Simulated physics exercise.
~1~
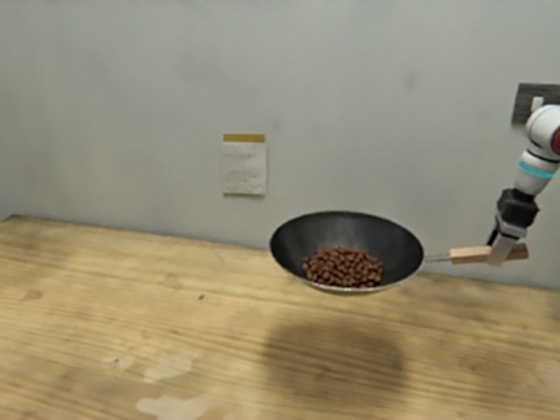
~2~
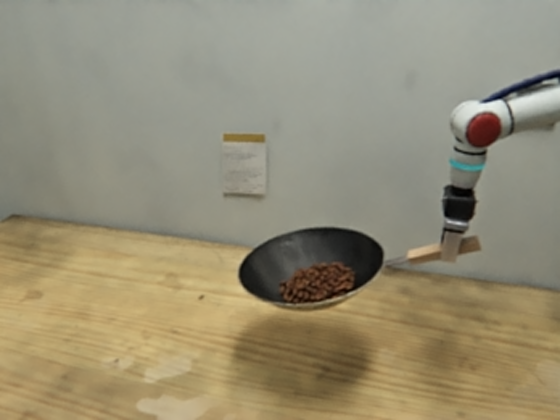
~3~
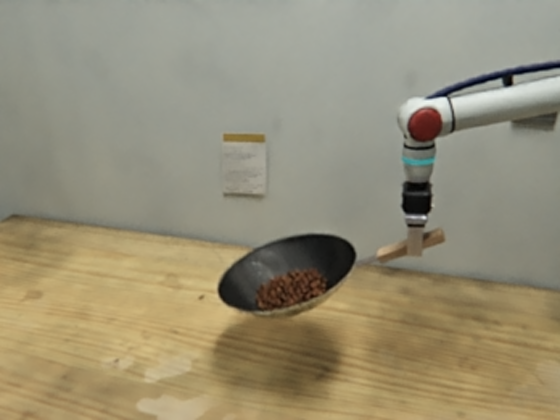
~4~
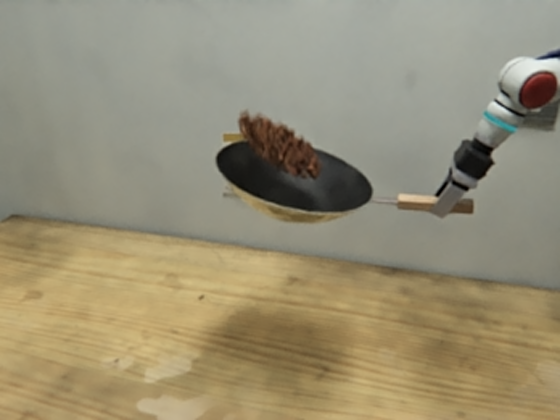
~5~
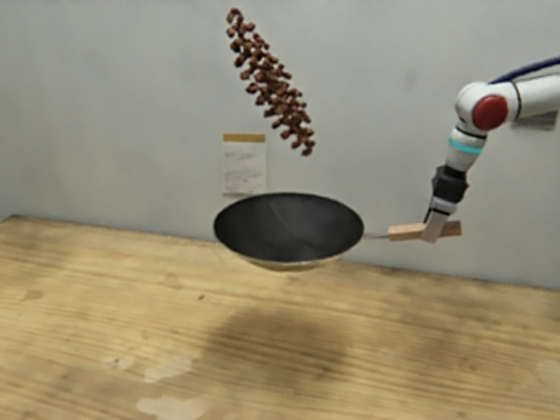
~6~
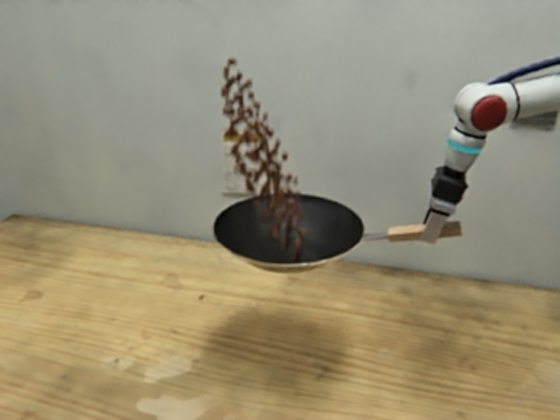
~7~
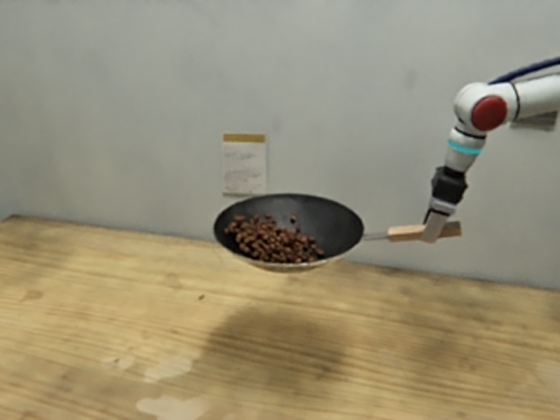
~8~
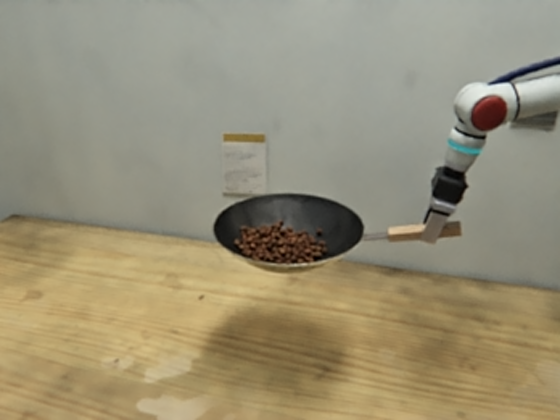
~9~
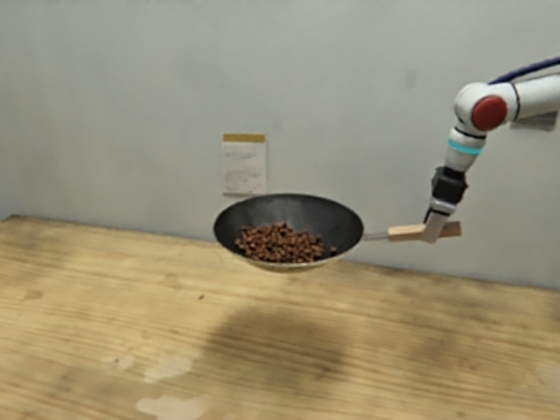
A robot arm swings a wok left, tosses brown pellets high, and catches them.
